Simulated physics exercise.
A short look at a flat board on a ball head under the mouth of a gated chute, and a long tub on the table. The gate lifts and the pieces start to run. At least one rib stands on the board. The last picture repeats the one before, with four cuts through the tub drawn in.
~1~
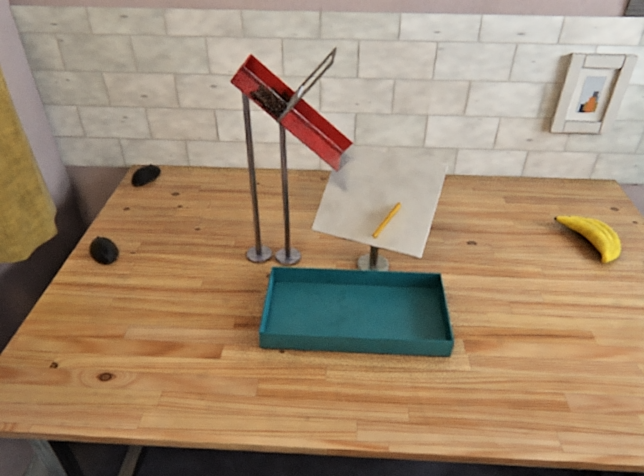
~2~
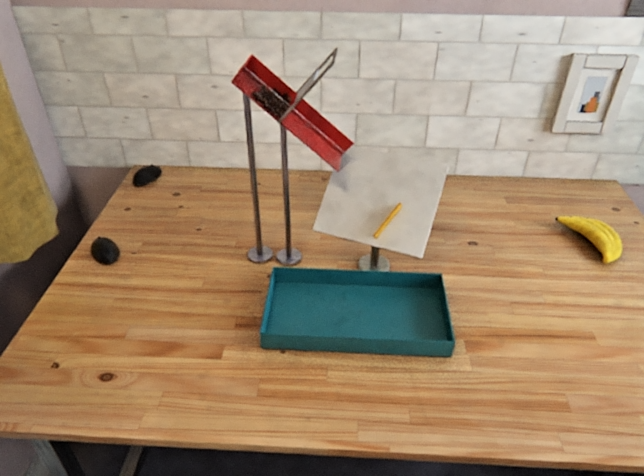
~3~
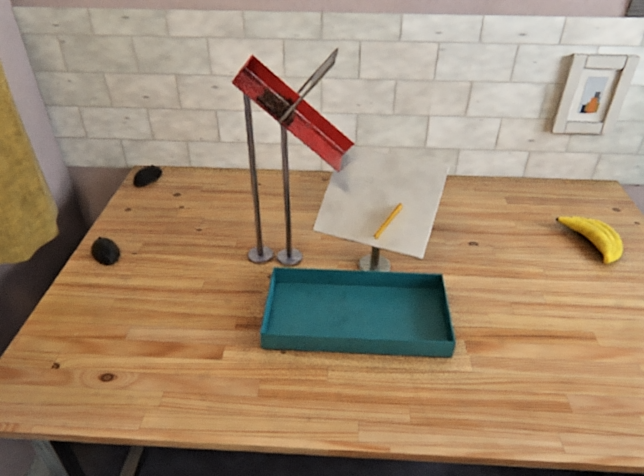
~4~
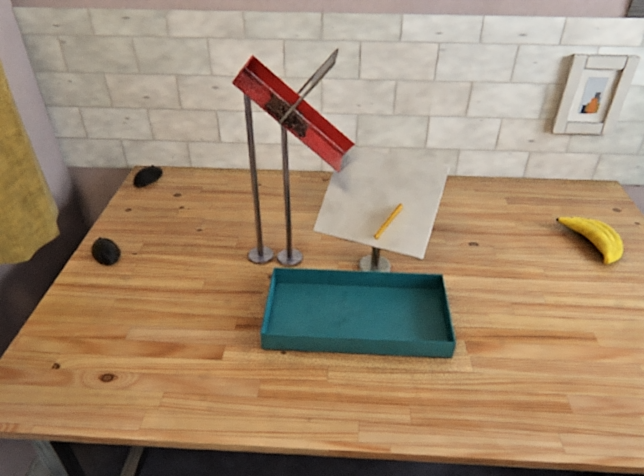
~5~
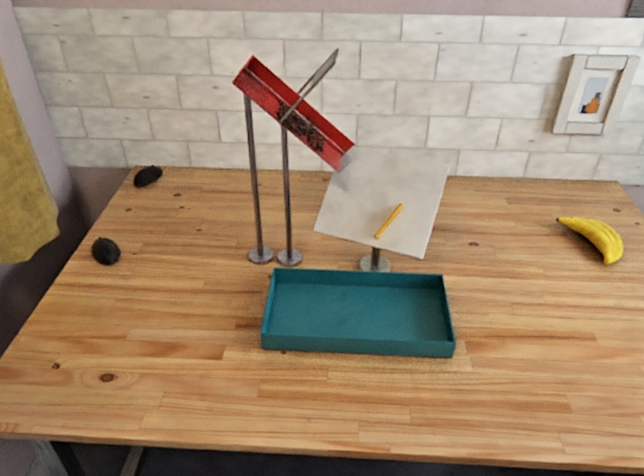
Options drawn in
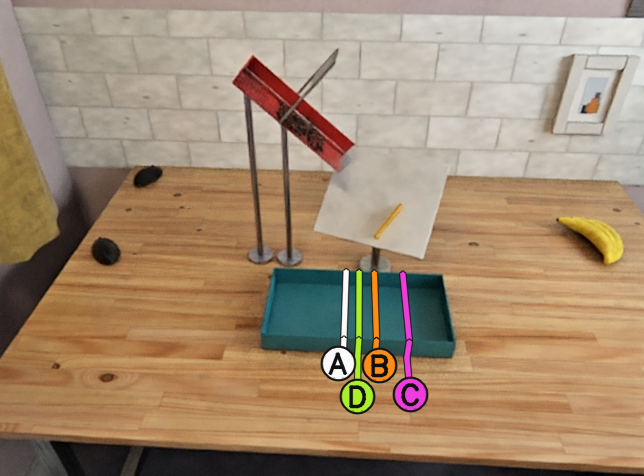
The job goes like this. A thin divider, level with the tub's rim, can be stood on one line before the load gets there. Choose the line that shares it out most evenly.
A beats the others.
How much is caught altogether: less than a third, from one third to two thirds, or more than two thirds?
About that: More than two thirds.
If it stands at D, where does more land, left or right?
The left side.
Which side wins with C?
The left side.
On the marked copy, line A crosses the front rim at (343, 337); line B crosses the front rim at (376, 339); line C crosses the front rim at (409, 340); line D crosses the front rim at (358, 338).
With A, of what is caught, roughly half on the left of the divider, roughly half on the right.
With B, of what is caught, every piece on the left of the divider, not one piece on the right.
With C, of what is caught, every piece on the left of the divider, not one piece on the right.
With D, of what is caught, almost all on the left of the divider, about a tenth on the right.
